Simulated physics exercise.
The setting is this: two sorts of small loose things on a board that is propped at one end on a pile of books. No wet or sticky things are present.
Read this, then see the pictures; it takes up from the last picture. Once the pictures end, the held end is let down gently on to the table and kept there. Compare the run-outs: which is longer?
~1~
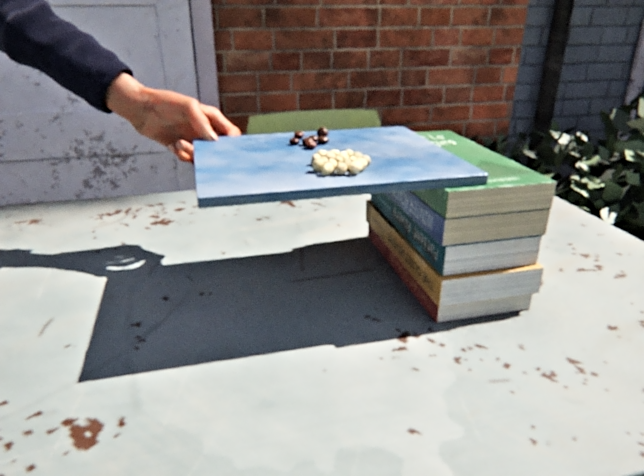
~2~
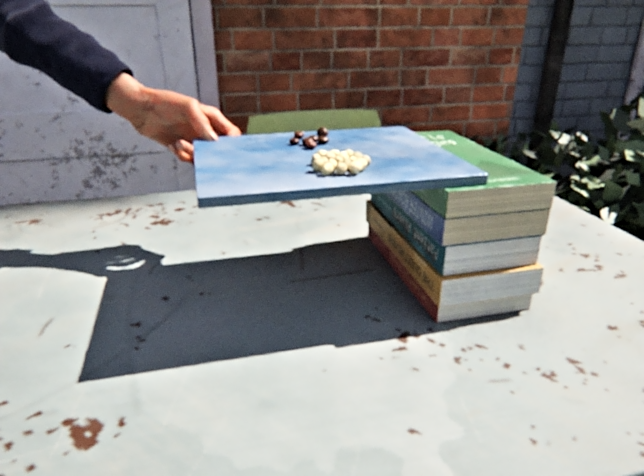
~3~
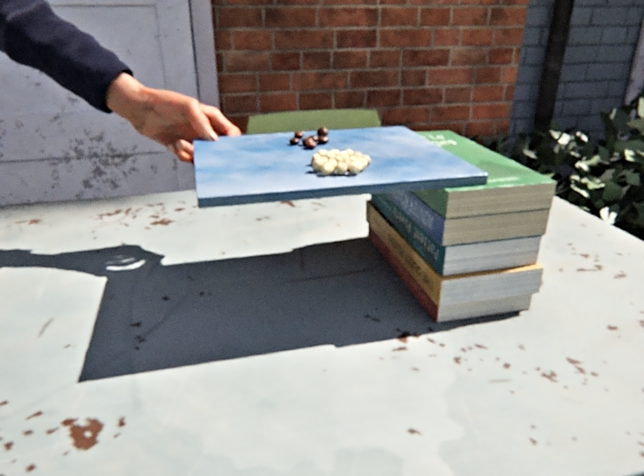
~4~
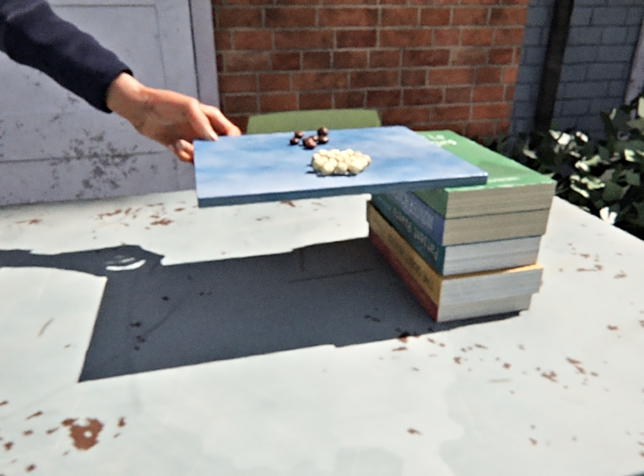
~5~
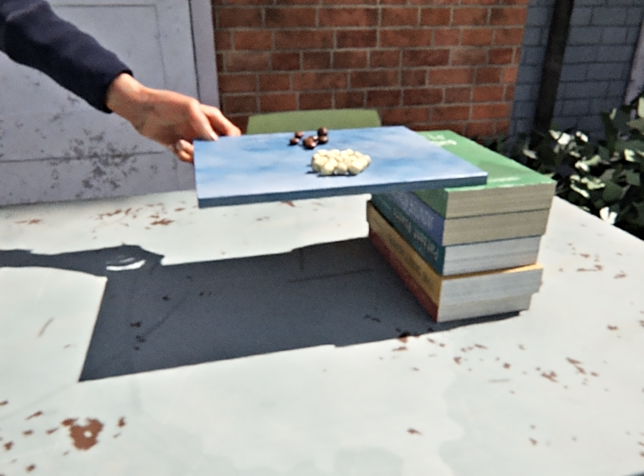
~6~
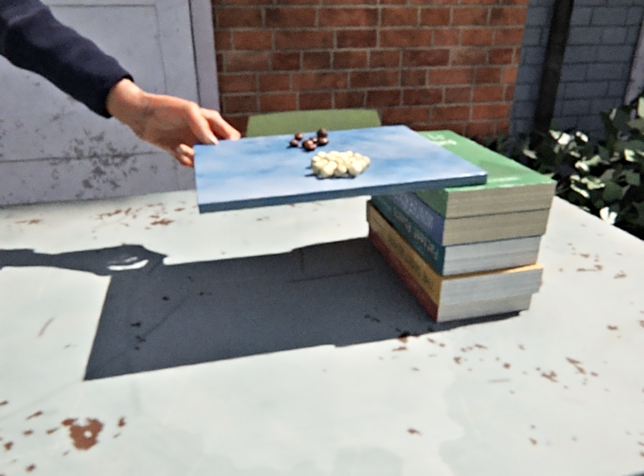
Foreground group.
Then, 0.51 s after the last picture, board sloping at 17°; front portion all still on the board; back portion all still on the board.
Then, 1.06 s after the last picture, board sloping at 35°; front portion mostly less than half a board's length out; back portion all still on the board.
Then, 1.71 s after the last picture, board resting at 40°; front portion mostly up to a board's length out; back portion mostly at the foot of the board.
At rest, board resting at 40°; front portion mostly up to a board's length out; back portion mostly at the foot of the board; the front portion has gone farther.
